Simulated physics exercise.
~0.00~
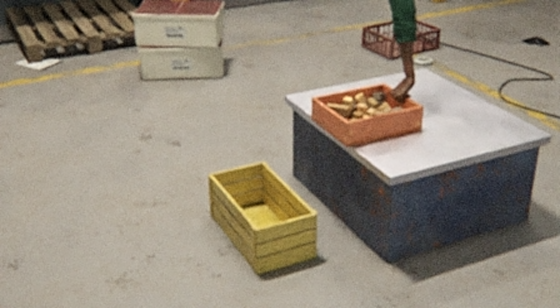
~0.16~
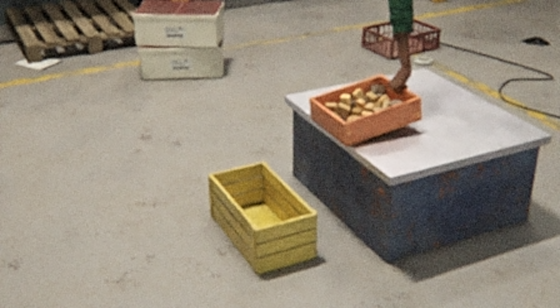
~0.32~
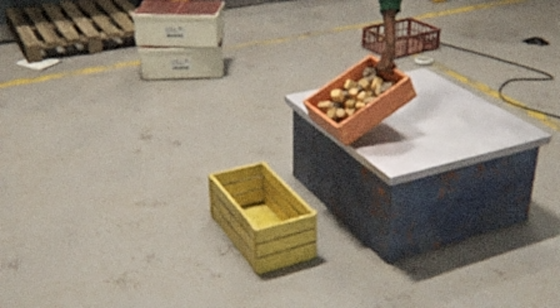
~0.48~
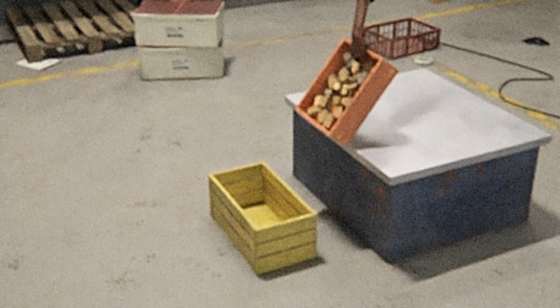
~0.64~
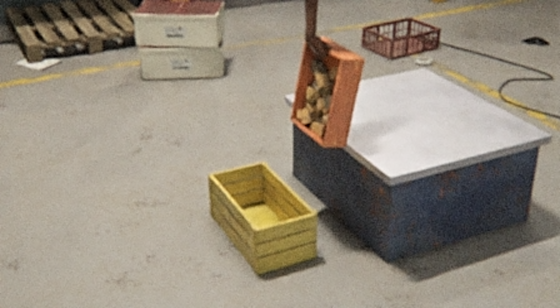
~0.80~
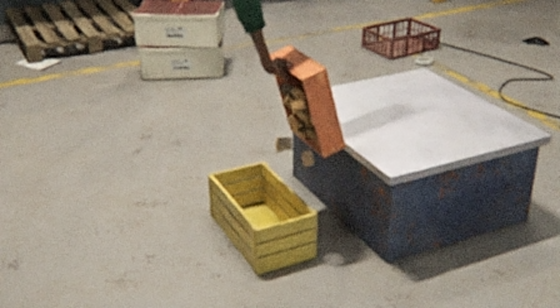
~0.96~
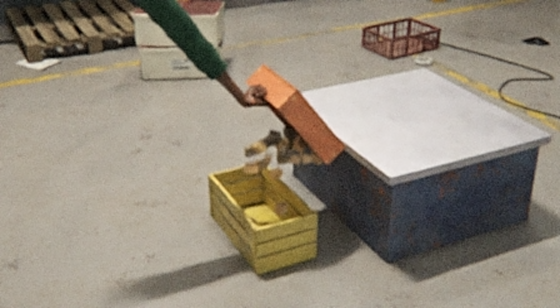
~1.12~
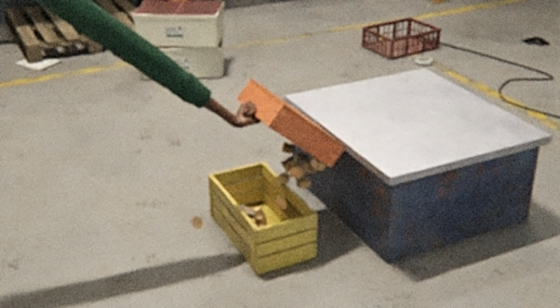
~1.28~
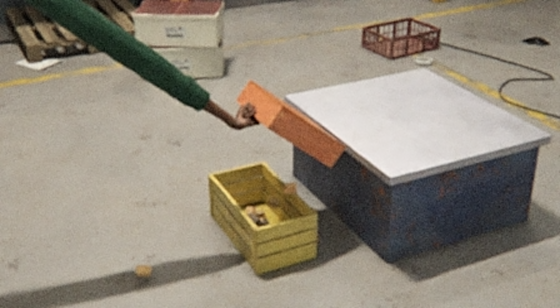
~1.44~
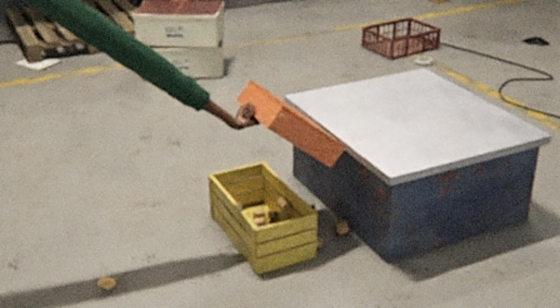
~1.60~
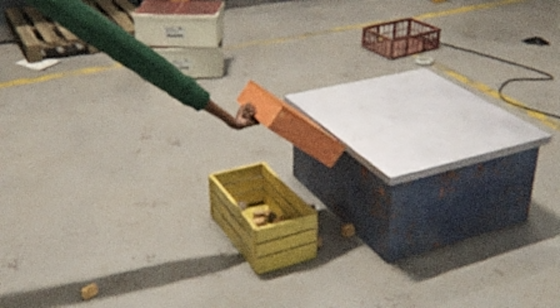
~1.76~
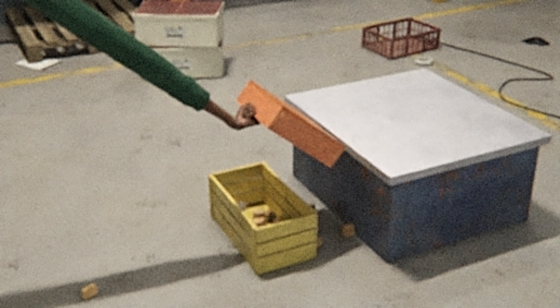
We see a green-sleeved arm tip an orange box of small wooden pieces over the left edge of a bench, pouring them toward a yellow bin on the floor; some end up inside, while others lie on the ground nearby as the arm holds the upturned box still.
